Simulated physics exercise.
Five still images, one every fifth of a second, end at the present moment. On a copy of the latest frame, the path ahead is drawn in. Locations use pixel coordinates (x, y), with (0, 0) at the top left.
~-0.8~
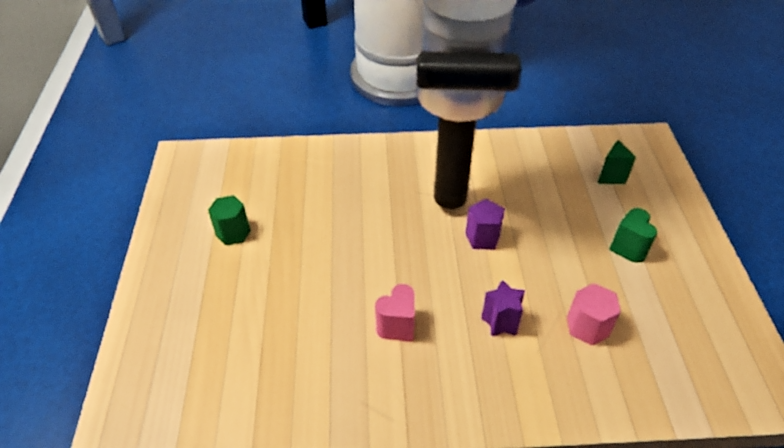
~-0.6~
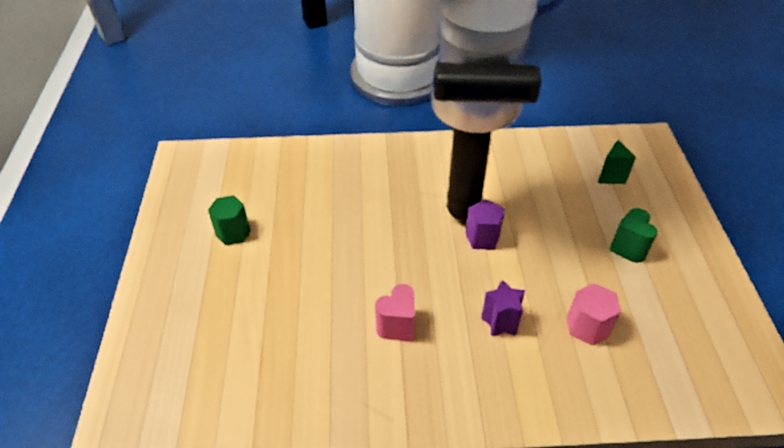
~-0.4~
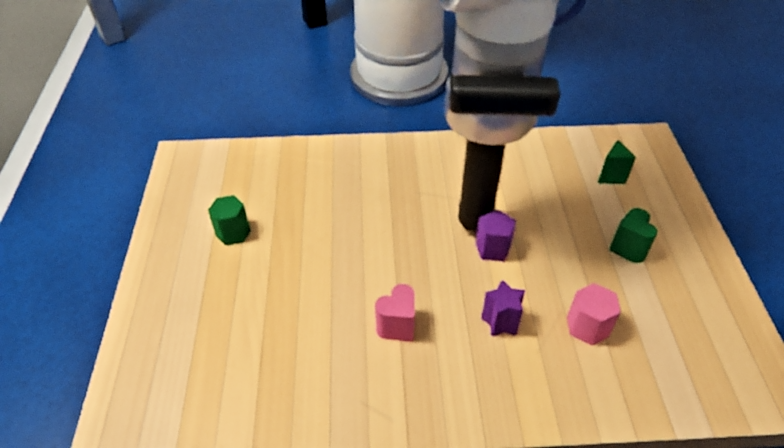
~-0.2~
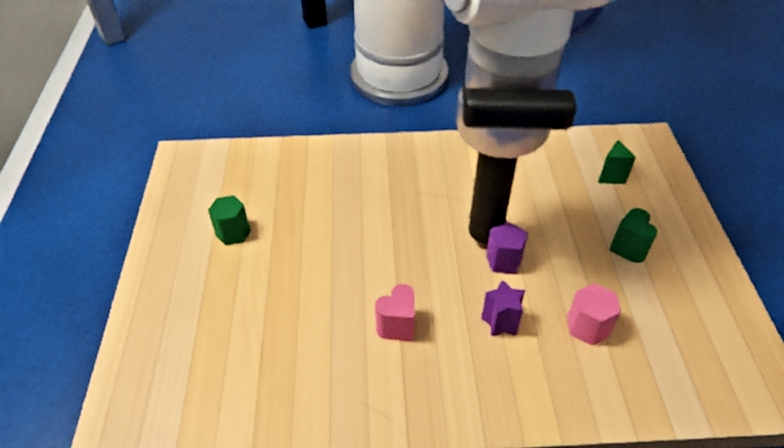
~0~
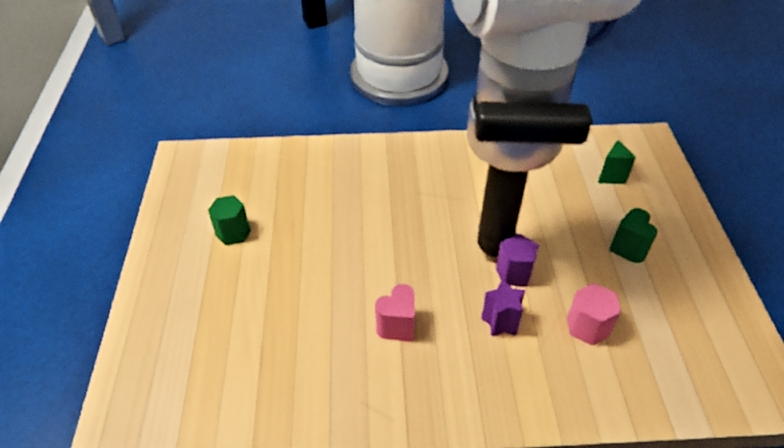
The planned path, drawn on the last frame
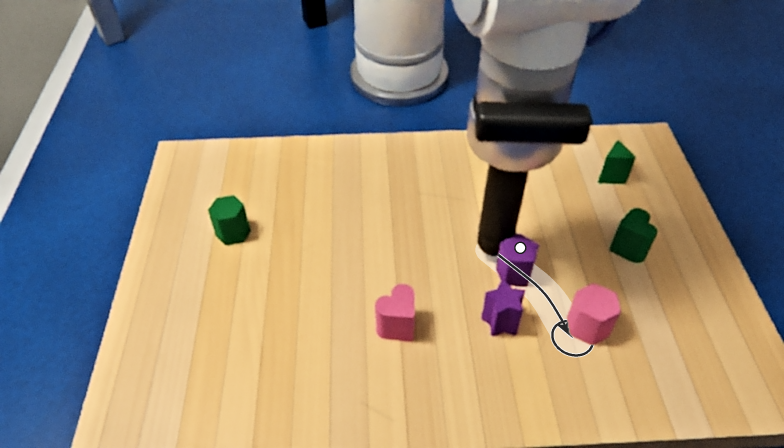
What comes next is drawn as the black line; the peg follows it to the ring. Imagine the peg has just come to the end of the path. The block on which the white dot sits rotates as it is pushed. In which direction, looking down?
Answer: Clockwise.
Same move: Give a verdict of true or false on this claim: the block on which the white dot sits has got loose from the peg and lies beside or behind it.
The claim does not hold.
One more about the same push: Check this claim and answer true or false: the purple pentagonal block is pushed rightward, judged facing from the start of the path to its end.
Answer: True.
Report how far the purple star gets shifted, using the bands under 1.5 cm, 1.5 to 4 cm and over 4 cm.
Net shift: Below 1.5 cm.
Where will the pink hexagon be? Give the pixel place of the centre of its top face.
Final place: (628, 324).
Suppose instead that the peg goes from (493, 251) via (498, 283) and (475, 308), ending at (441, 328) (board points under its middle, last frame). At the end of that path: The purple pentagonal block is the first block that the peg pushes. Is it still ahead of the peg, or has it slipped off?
Most likely the purple pentagonal block slides off.
The line goes from (493, 251) through (539, 288) to (572, 338); the dot is on the purple pentagonal block.
What follows on the original path. One third of the way, peg (527, 268); purple pentagonal block (551, 277), turned 20° clockwise.
Two thirds of the way, peg (555, 297); purple pentagonal block (575, 310), turned 25° clockwise; pink hexagon (620, 317), turned 40° anticlockwise.
At the end, peg (575, 331); purple star unmoved; purple pentagonal block (594, 348), turned 35° clockwise; pink hexagon (628, 324), turned 65° anticlockwise.
